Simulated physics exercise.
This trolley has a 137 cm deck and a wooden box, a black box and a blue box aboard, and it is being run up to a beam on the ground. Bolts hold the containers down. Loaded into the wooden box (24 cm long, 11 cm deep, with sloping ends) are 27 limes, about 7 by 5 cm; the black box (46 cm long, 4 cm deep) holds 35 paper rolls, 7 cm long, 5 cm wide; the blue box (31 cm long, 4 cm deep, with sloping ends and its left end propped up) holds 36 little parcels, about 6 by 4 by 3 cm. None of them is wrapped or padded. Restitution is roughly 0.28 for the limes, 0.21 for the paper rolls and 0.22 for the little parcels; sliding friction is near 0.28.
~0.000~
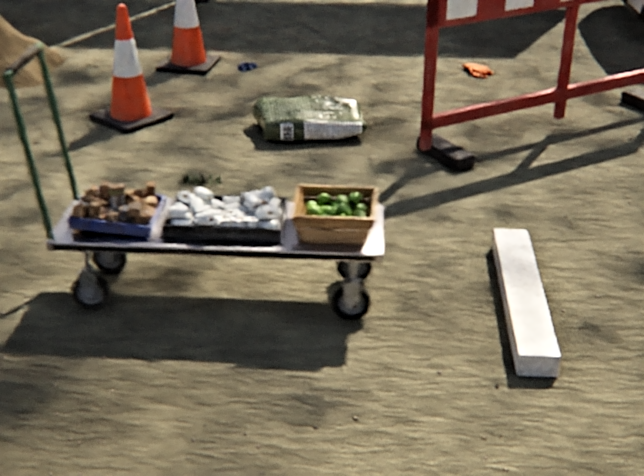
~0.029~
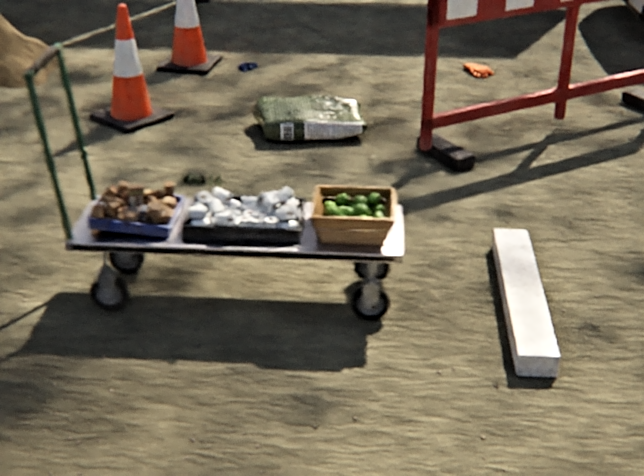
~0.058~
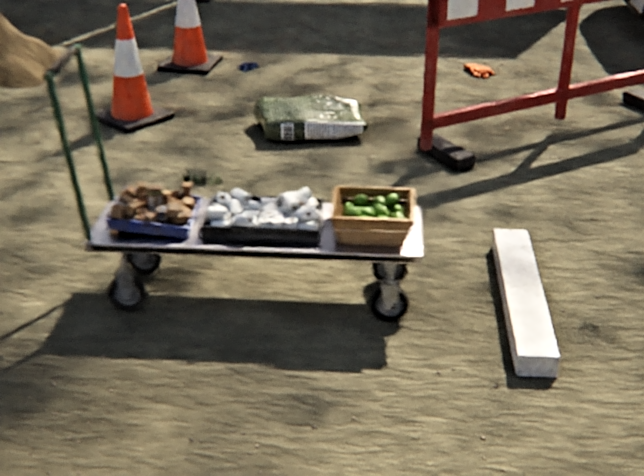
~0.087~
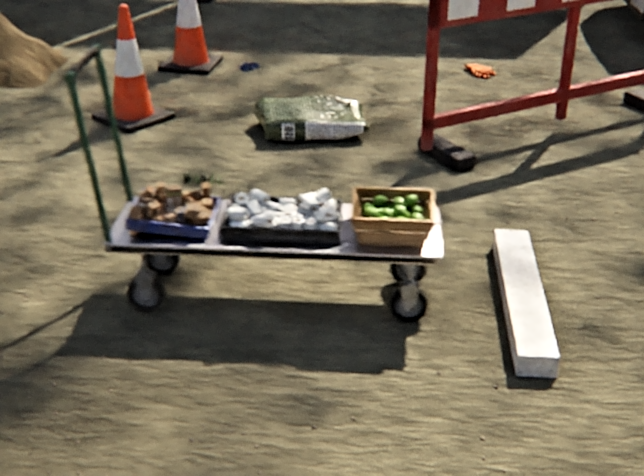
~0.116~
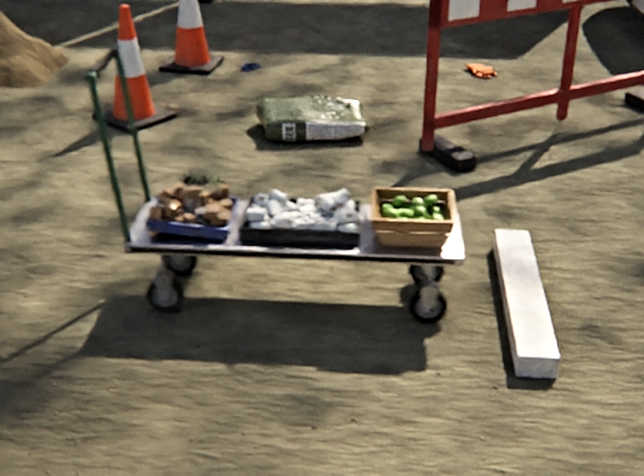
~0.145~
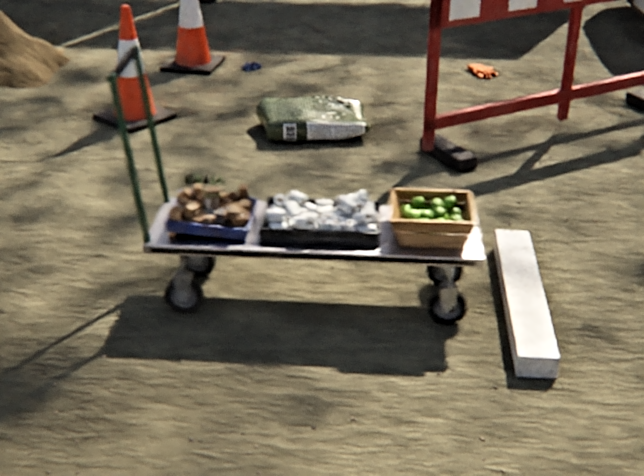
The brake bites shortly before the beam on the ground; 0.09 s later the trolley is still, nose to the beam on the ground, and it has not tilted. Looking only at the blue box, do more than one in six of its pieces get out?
Spillage goes beyond one sixth.
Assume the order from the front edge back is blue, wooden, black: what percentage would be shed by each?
In that arrangement the wooden box sheds 0 per cent of its load, the black box 30 per cent, and the blue box 50 per cent.
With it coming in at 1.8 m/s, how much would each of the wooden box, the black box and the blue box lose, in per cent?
Wooden box 0 %, black box 20 %, blue box 30 %.
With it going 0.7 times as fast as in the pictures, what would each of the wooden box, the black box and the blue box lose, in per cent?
Then the wooden box sheds 0 per cent, the black box 20 per cent, and the blue box 40 per cent.
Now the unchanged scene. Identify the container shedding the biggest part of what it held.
That would be the blue box.
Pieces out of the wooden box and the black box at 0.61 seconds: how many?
Wooden box 1, black box 8, roughly.
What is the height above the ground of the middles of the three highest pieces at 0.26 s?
I'd say near 48 cm.
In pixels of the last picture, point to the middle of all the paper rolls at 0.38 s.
Their middle is at about (384, 219).
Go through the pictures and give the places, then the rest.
In the first picture (we follow the rim corner now nearest the camera; the camera moves round a little), blue box at (149, 226); black box at (277, 229); 57 cm still to roll; nothing out yet.
The second picture shows blue box at (168, 227); black box at (296, 229); 49 cm still to roll.
The third picture shows blue box at (187, 227); black box at (316, 230); 41 cm still to roll.
The fourth picture shows blue box at (207, 228); black box at (336, 231); 33 cm still to roll.
The fifth picture shows blue box at (226, 229); black box at (356, 232); 25 cm still to roll.
The sixth picture shows blue box at (246, 230); black box at (376, 233); 17 cm still to roll; nothing out yet.
After 0.16 s, the brake bites.
After 0.26 s, 0 of 27 out of the wooden box, 5 of 35 out of the black box and 4 of 36 out of the blue box.
After 0.38 s, 0 of 27 out of the wooden box, 5 of 35 out of the black box and 14 of 36 out of the blue box.
After 0.61 s, 1 of 27 out of the wooden box, 8 of 35 out of the black box and 17 of 36 out of the blue box.
When it is over (at 1.12 s), 1 of 27 out of the wooden box, 10 of 35 out of the black box and 17 of 36 out of the blue box. Asked share, 17 of 36, 47 per cent.
